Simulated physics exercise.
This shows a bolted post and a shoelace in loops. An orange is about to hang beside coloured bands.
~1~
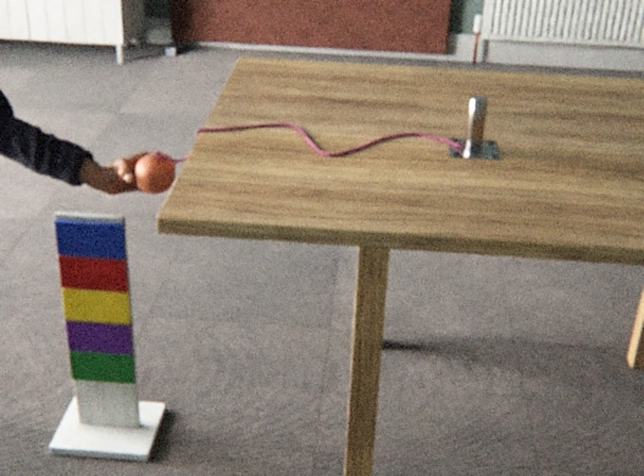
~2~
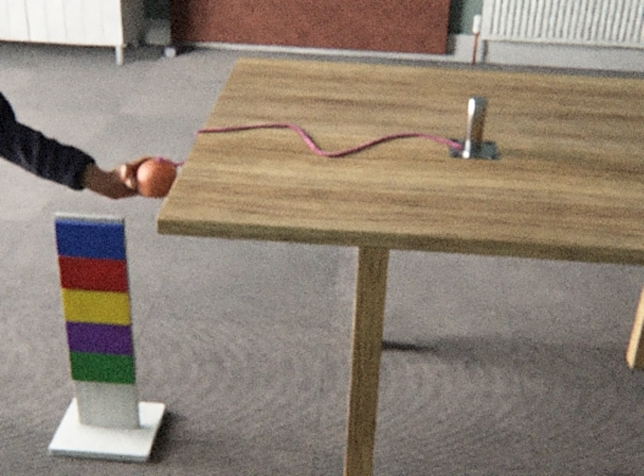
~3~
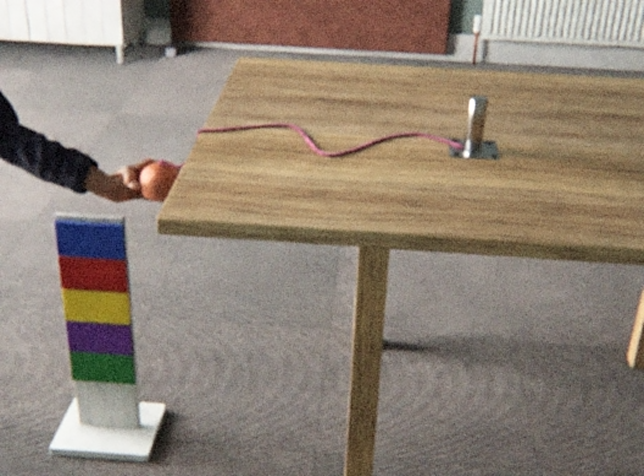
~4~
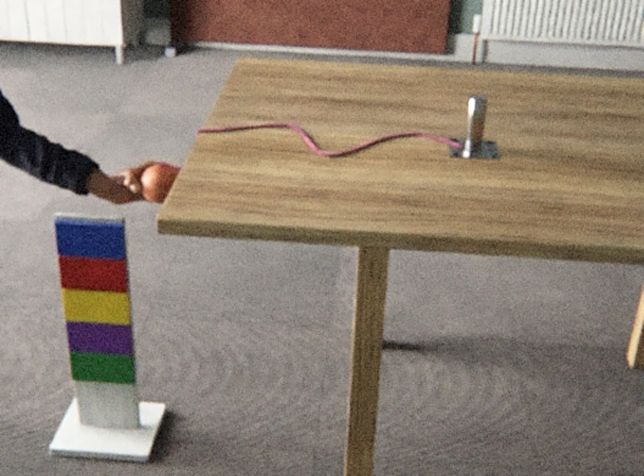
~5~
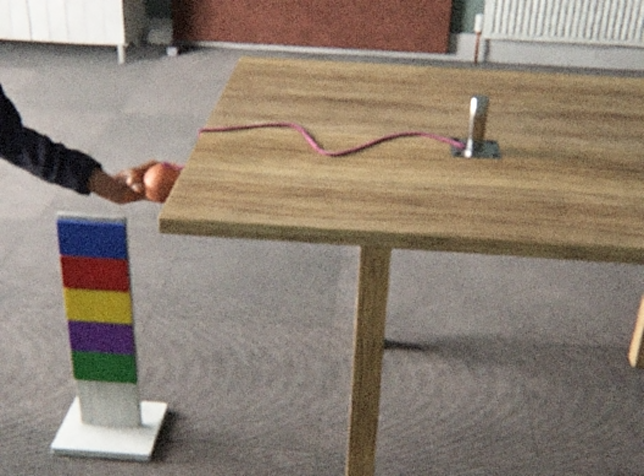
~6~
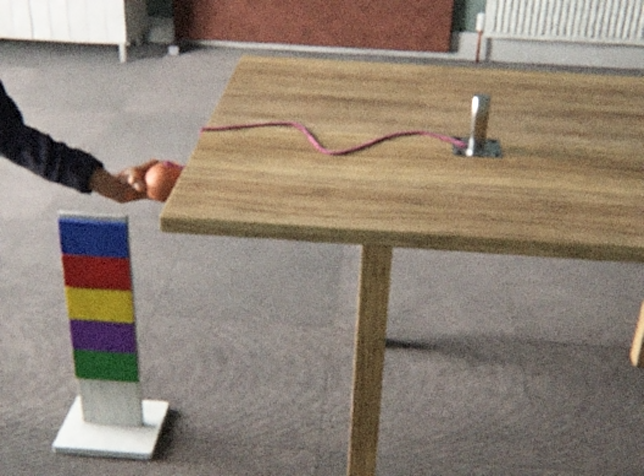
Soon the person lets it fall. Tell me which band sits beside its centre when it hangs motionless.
The red one sits beside it.
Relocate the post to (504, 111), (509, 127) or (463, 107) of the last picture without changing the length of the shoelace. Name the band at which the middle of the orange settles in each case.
Result 1: Blue. Result 2: Blue. Result 3: Red.
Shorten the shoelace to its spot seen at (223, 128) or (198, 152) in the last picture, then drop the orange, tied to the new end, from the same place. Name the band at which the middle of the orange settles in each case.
First try: Above them all; second try: Blue.
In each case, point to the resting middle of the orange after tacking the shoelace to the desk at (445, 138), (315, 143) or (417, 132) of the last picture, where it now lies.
Results: (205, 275); (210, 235); (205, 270).
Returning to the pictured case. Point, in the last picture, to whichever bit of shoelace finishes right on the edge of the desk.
It's the point at about (280, 123).
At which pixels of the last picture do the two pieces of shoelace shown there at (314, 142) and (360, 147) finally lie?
They end up at (267, 131) and (332, 136).
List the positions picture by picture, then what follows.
Orange (155, 174); blue (89, 241); red (93, 275); yellow (96, 307); purple (99, 338); green (102, 368), in the first picture.
Orange (157, 179); shoelace through (429, 137) (370, 144) (316, 149) (284, 126) (214, 131), in the second picture.
Orange (160, 182), in the third picture.
Orange (162, 184); shoelace through (429, 137) (370, 144) (316, 149) (284, 125) (214, 130), in the fourth picture.
Orange (163, 184), in the fifth picture.
Orange (165, 183); shoelace through (433, 135) (373, 142) (319, 147) (287, 124) (217, 129), in the sixth picture.
Early on, orange near (233, 276); level with red.
Midway, orange near (198, 274); level with red.
Finally, orange near (204, 274); level with red. Its centre hangs level with the red band.
